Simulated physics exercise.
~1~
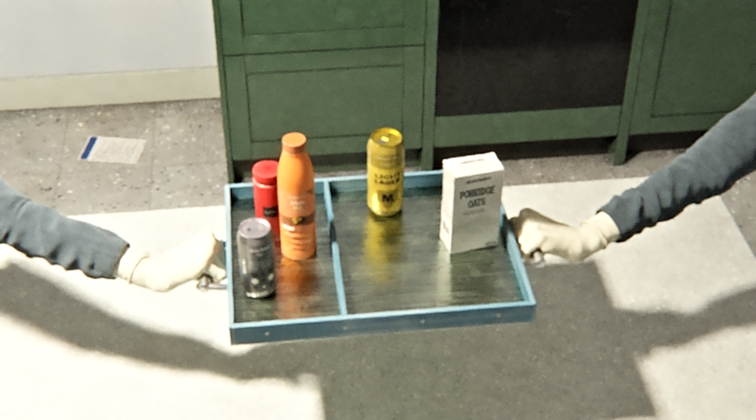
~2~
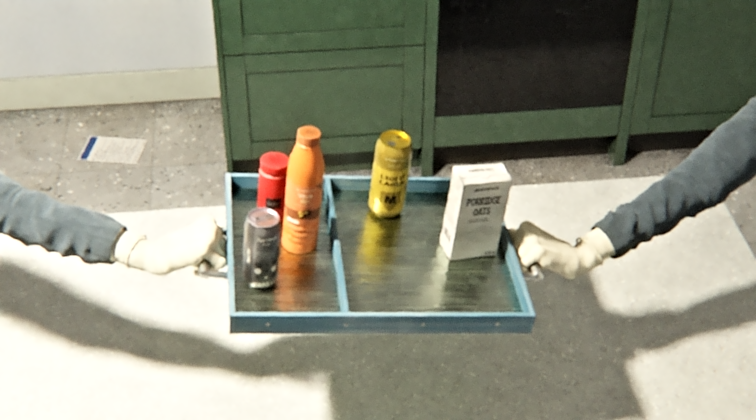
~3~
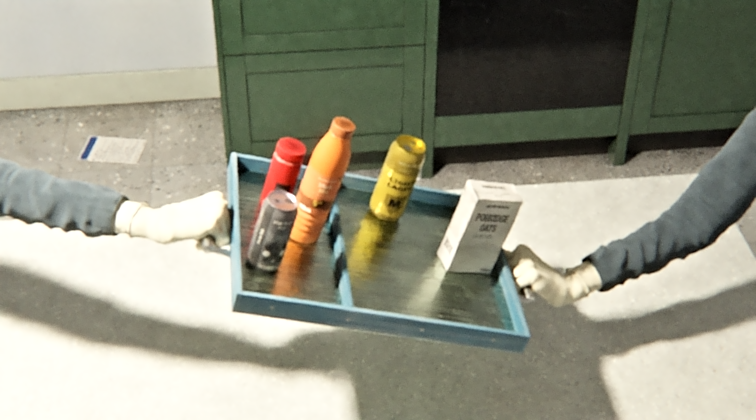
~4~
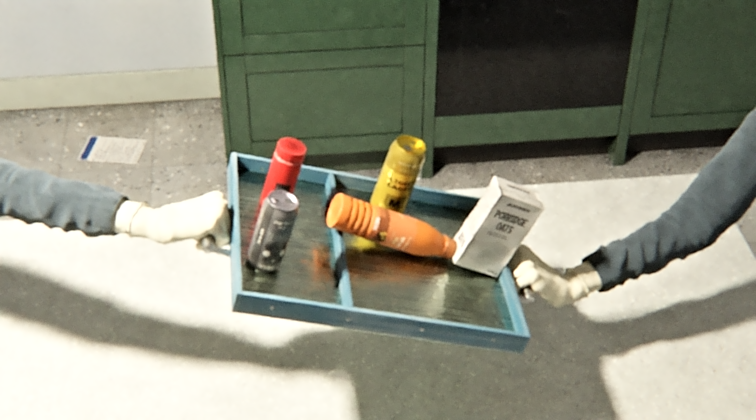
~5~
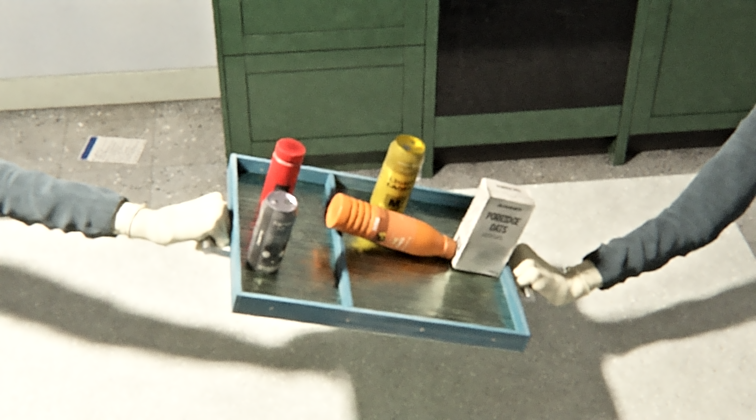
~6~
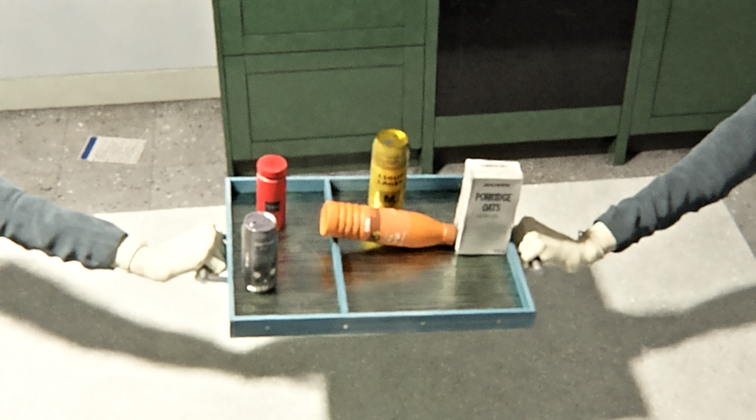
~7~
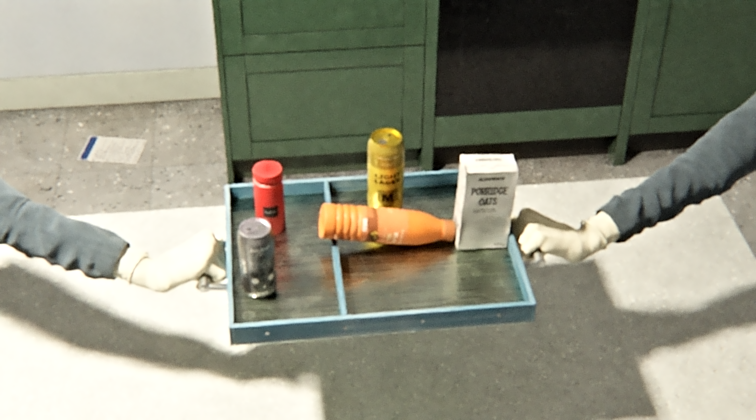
In a room with green cabinets, two gloved hands tipped a blue tray down to the right, and the orange bottle toppled toward the white packet; the hands levelled the tray, leaving the bottle on its side and everything else upright.
